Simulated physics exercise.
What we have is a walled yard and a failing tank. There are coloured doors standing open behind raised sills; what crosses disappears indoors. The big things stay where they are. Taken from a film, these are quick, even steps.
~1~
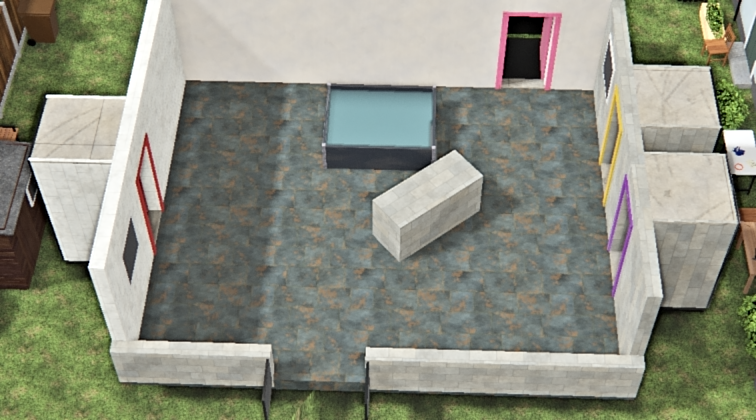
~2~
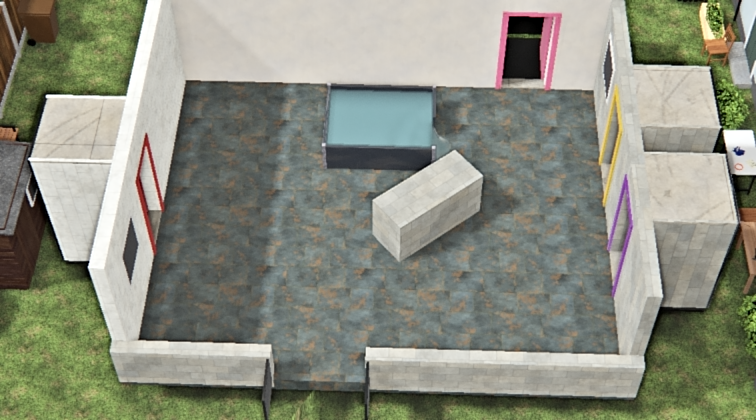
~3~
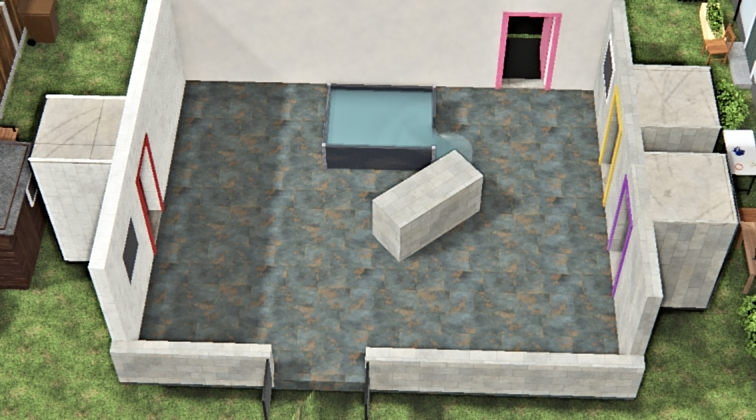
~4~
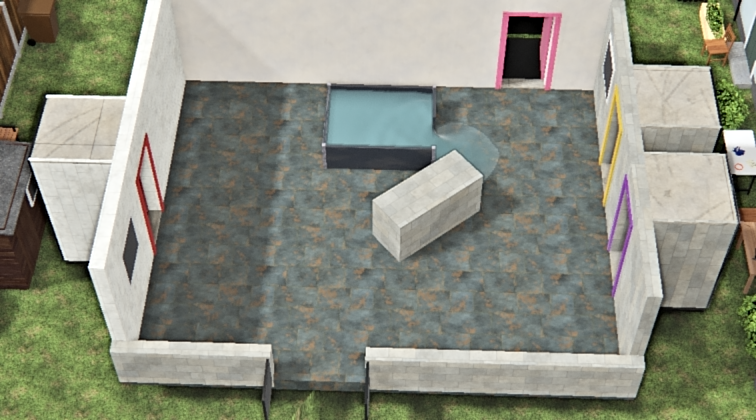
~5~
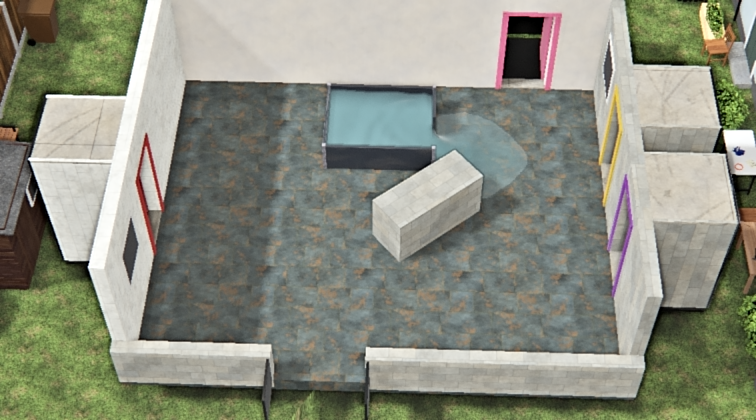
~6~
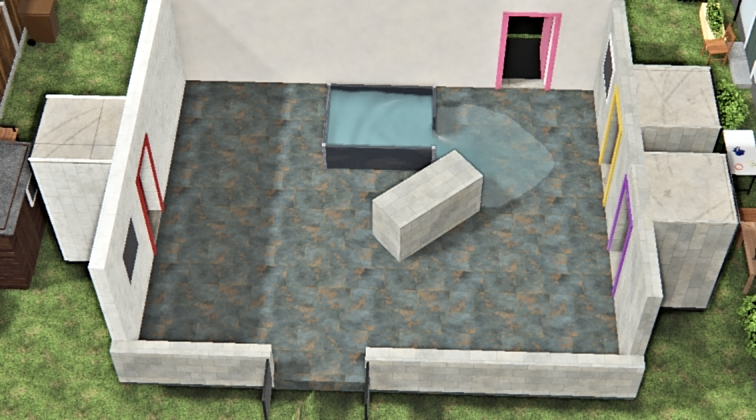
Water pouring from the right side of a tank, fanning out rightward across a walled yard's mottled floor behind a pale block.
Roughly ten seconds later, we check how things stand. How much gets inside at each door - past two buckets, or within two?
The red door within two, the purple door past two, the pink door past two, the yellow door past two.
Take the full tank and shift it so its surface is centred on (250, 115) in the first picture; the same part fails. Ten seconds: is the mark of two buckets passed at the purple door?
As far as I can tell, purple stays within limits.
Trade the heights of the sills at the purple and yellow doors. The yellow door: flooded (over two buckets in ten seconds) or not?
My answer is that the yellow door overshoots.
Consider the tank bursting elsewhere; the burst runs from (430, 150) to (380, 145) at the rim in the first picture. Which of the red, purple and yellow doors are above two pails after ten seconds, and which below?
Red door: Crosses the line; purple door: Falls short; yellow door: Falls short.
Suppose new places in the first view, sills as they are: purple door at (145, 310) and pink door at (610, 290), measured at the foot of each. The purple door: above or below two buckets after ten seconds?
Note - purple door ends up lower.
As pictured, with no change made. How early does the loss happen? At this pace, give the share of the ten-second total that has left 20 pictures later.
I'd estimate some 50 per cent.
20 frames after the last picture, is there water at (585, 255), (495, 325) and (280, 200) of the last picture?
Result, in the order given: Wetted / not wetted / not wetted.
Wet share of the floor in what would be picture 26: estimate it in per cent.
About 25 per cent.
A moment on, water covers 15 % of the floor; the red door not reached, the purple door not reached, the pink door wet at the sill, nothing in, the yellow door under two buckets in.
Next, water covers 25 % of the floor; the red door not reached, the purple door wet at the sill, nothing in, the pink door wet at the sill, nothing in, the yellow door over two buckets in.
Then, water covers 25 % of the floor; the red door not reached, the purple door over two buckets in, the pink door under two buckets in, the yellow door far over two buckets in.
Later, water covers 35 % of the floor; the red door not reached, the purple door over two buckets in, the pink door over two buckets in, the yellow door far over two buckets in.
In the end, water covers 55 % of the floor; the red door not reached, the purple door over two buckets in, the pink door over two buckets in, the yellow door far over two buckets in.
